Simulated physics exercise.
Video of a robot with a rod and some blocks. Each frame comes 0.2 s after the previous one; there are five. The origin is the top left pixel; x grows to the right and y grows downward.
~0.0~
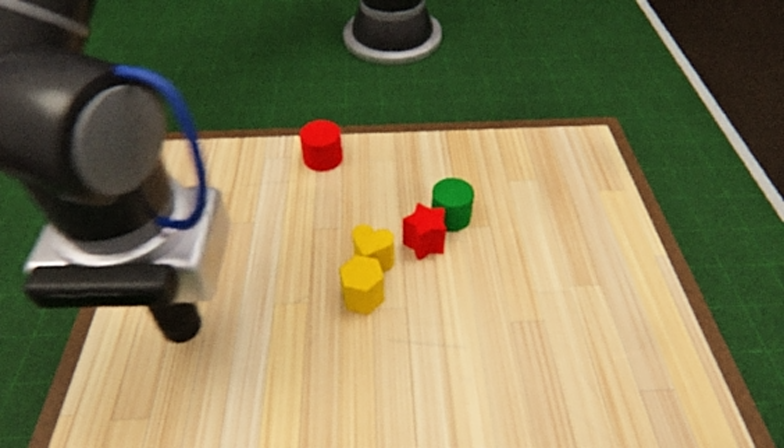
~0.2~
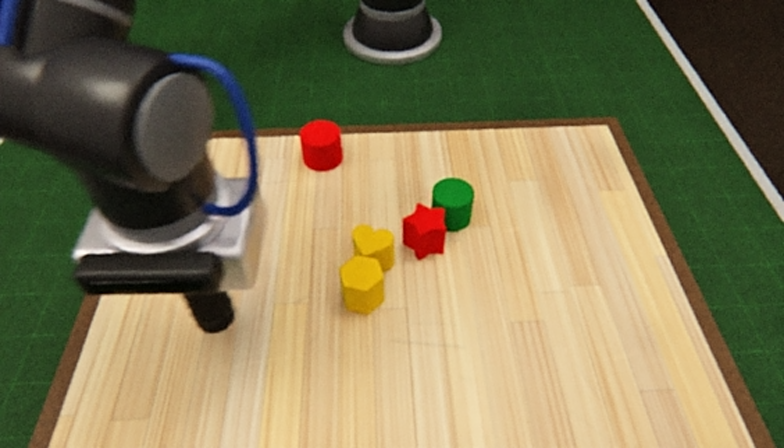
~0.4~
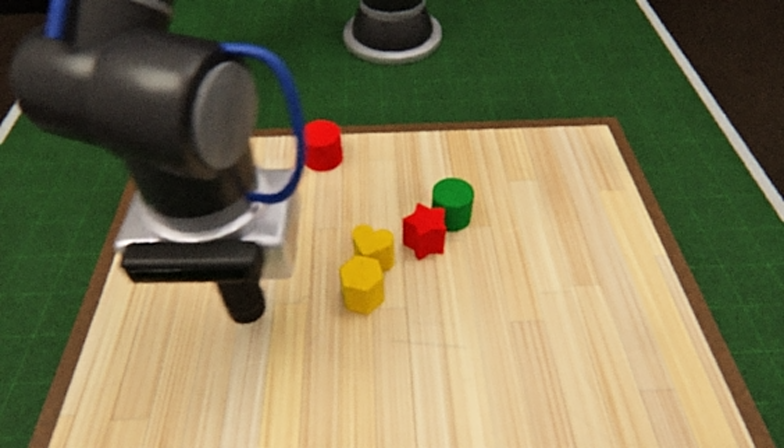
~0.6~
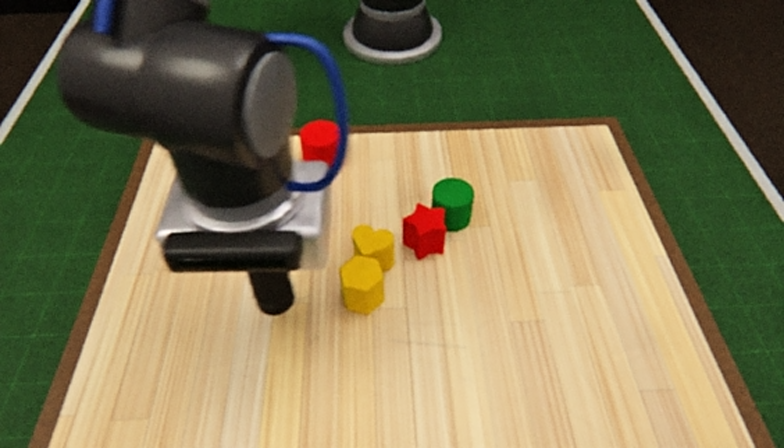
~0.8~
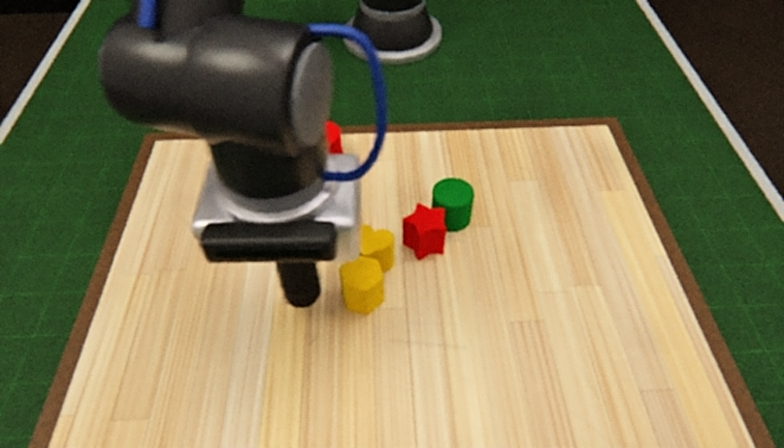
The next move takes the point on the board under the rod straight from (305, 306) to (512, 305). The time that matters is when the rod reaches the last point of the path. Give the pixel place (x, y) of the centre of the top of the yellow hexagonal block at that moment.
I'd say the yellow hexagonal block ends with its top centre at (457, 248).
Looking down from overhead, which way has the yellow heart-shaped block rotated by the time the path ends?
Seen from above, counterclockwise.
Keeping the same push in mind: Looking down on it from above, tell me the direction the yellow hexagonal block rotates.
The yellow hexagonal block rotates counterclockwise.
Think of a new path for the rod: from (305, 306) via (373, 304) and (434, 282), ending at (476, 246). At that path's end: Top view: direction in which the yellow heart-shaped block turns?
Viewed from overhead, the yellow heart-shaped block winds up turned anticlockwise.
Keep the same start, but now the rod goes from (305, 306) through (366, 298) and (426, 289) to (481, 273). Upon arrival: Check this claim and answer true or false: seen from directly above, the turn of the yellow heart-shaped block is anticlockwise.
The statement is true.
The first path, step by step. One third of the way, rod (375, 293); yellow hexagonal block (408, 262), turned 35° anticlockwise; yellow heart-shaped block (376, 234), turned 20° anticlockwise.
Two thirds of the way, rod (446, 293); yellow hexagonal block (453, 249), turned 105° anticlockwise; yellow heart-shaped block (376, 234), turned 20° anticlockwise.
At the end, rod (515, 293); yellow hexagonal block (457, 248), turned 125° anticlockwise; yellow heart-shaped block (376, 234), turned 20° anticlockwise; red star block unmoved.
